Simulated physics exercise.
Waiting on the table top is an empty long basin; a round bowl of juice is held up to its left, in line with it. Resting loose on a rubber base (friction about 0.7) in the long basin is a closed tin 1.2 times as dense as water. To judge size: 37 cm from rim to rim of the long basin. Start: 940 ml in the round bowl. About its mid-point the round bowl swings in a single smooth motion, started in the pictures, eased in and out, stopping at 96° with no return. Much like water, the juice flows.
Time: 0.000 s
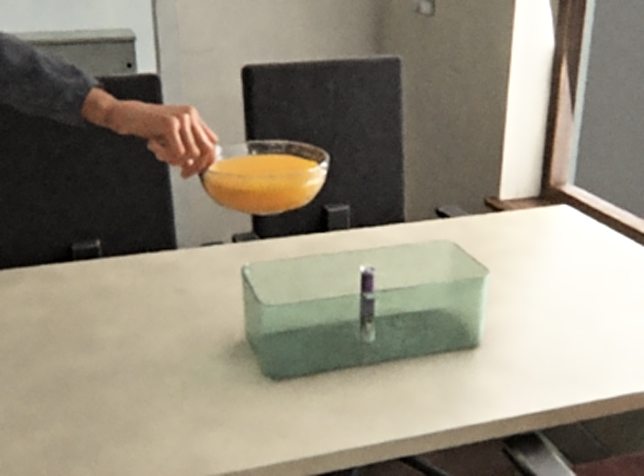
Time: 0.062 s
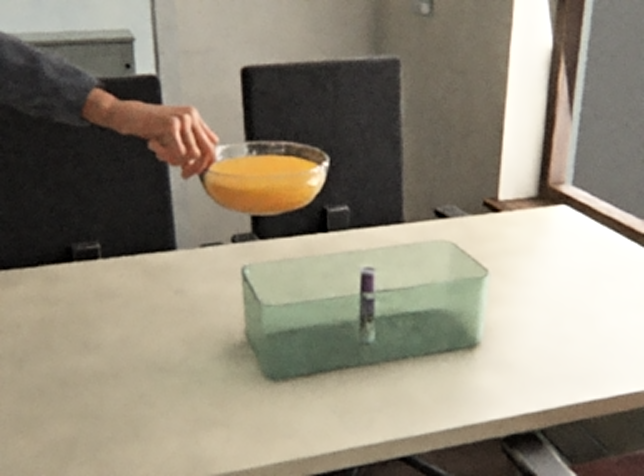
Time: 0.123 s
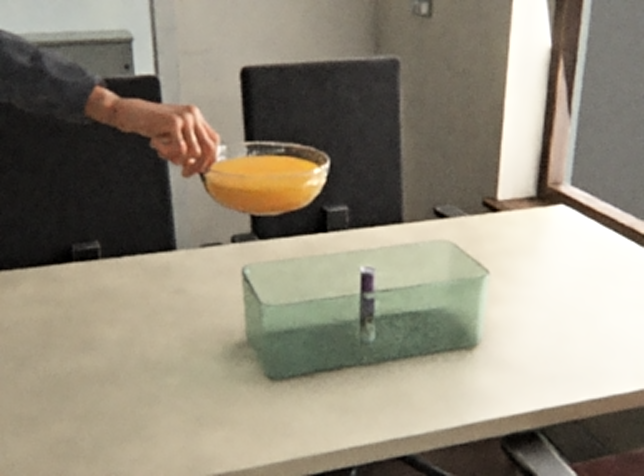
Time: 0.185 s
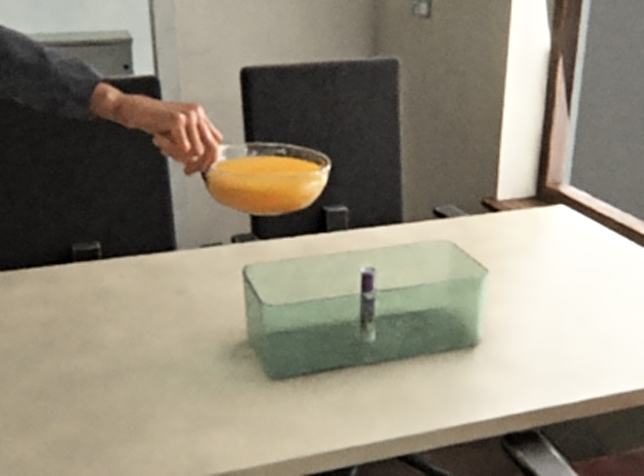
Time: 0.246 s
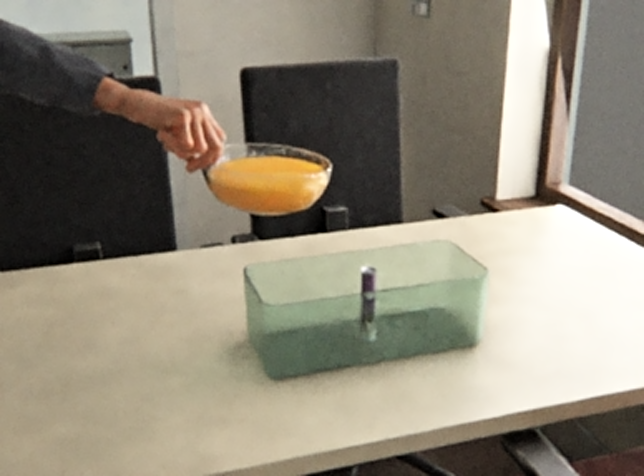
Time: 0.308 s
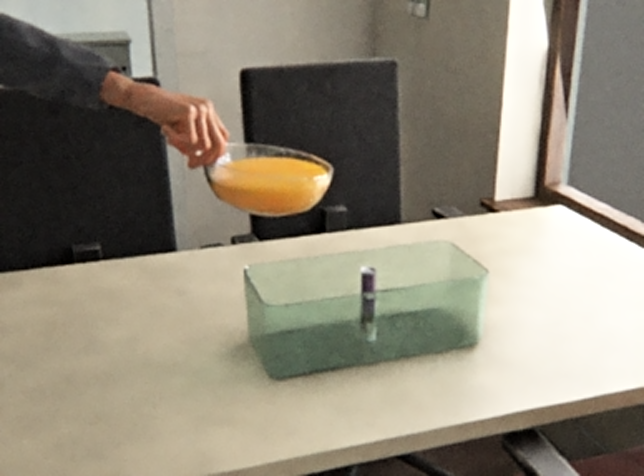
At first, a hand holds a clear round bowl of orange juice level above a pale table, to the left of an empty, greenish long basin with a small tin by it. Then the hand slowly tilts the bowl slightly rightward, its right rim dipping a little, while the basin stays still.
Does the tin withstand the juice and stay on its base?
Yes, it is still on its base.
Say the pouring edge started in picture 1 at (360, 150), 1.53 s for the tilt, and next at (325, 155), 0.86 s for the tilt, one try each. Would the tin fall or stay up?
Trial 1 - tin stays standing; trial 2 - tin tips.
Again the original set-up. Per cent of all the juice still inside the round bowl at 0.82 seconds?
Some 50 per cent.
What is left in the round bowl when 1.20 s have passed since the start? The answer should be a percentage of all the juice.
Share remaining: Approx. 5 %.
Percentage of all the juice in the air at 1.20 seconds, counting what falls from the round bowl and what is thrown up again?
Estimated airborne part: Roughly 8 per cent.
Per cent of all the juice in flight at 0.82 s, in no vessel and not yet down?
I'd put it at about 34 percent.
Then, 0.82 s in, the tilt is 54° and 50 per cent is still to pour; the tin stands where it began.
Then, 1.20 s in, the tilt is 86° and 5 per cent is still to pour; the tin stands where it began.
Then, 1.60 s in, the tilt is 96° and 0 per cent is still to pour; the tin stands where it began.
Then, 2.03 s in, the tilt is 96° and 0 per cent is still to pour; the tin stands where it began.
Finally, the tin stands where it began.
